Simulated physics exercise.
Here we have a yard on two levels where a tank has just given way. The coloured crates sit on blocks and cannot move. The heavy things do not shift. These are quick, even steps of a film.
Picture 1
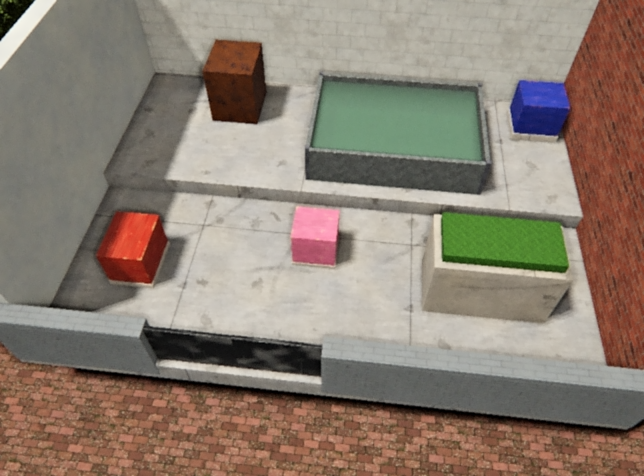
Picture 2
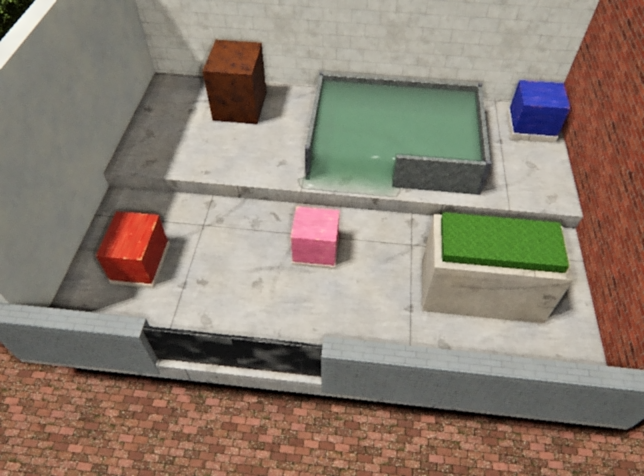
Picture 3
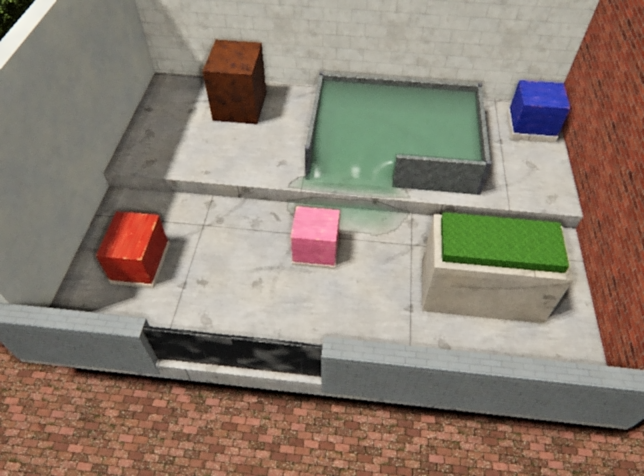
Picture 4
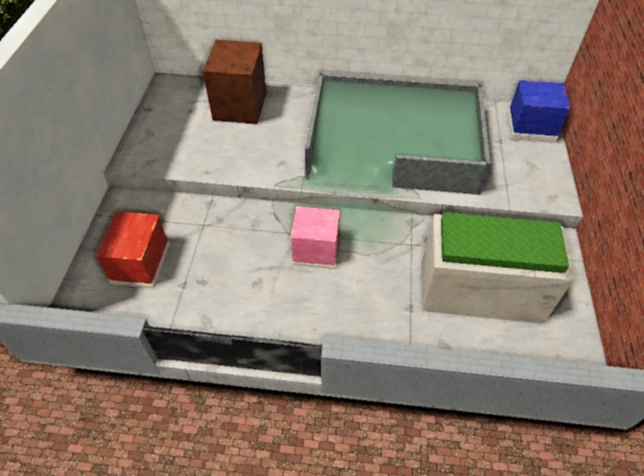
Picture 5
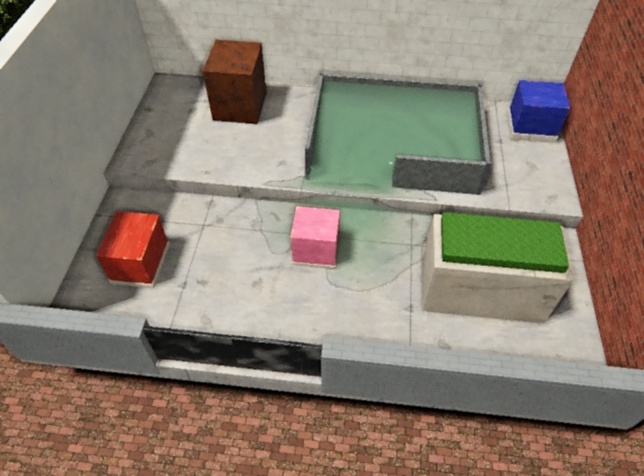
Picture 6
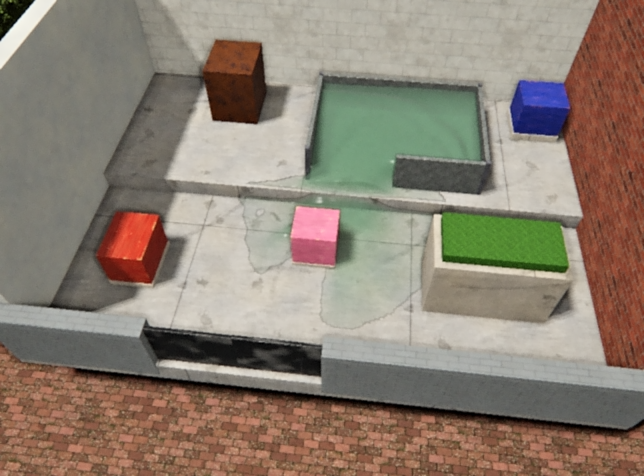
Green water pours through a gap in the tank's front and spreads around the pink block.
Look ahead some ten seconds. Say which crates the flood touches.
The pink crate is soaked; the blue crate keeps dry; the red crate is soaked.
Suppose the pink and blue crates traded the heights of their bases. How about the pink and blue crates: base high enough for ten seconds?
Then: Pink takes water, blue is spared.
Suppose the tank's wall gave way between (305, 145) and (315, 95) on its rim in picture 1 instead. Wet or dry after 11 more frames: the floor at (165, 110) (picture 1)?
At that place: Covered.
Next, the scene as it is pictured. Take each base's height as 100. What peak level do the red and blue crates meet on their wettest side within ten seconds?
About 210 and 0 per cent.
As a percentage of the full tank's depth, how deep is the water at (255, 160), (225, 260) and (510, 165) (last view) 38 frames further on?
About 0, 20 and 0 per cent.
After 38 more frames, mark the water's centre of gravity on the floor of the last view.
I would point to (321, 238).
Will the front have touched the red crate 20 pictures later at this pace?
My reading: Red: Reached.
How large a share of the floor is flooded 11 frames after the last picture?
Roughly 45 per cent.
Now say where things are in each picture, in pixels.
Still water in the open tank at (398, 119), in the first picture.
The front is at (305, 183), out from the gap at (351, 173), in the second picture.
The front is at (295, 210), out from the gap at (351, 174), in the third picture.
Water pours out at (351, 174) and has run to a hidden place, in the fourth picture.
Water pours out at (351, 175) and has run to (362, 285), in the fifth picture.
The front is at (344, 323), out from the gap at (351, 174), in the sixth picture.
A moment on, water covers 25 % of the floor; the pink crate water round its plinth, the blue crate not reached, the red crate not reached.
Next, water covers 45 % of the floor; the pink crate water round its plinth, the blue crate not reached, the red crate water round its plinth.
Then, water covers 55 % of the floor; the pink crate water round its plinth, the blue crate not reached, the red crate water round its plinth.
Later, water covers 60 % of the floor; the pink crate water round its plinth, the blue crate not reached, the red crate water round its plinth.
In the end, water covers 60 % of the floor; the pink crate was topped, the blue crate stayed above the water, the red crate was topped.
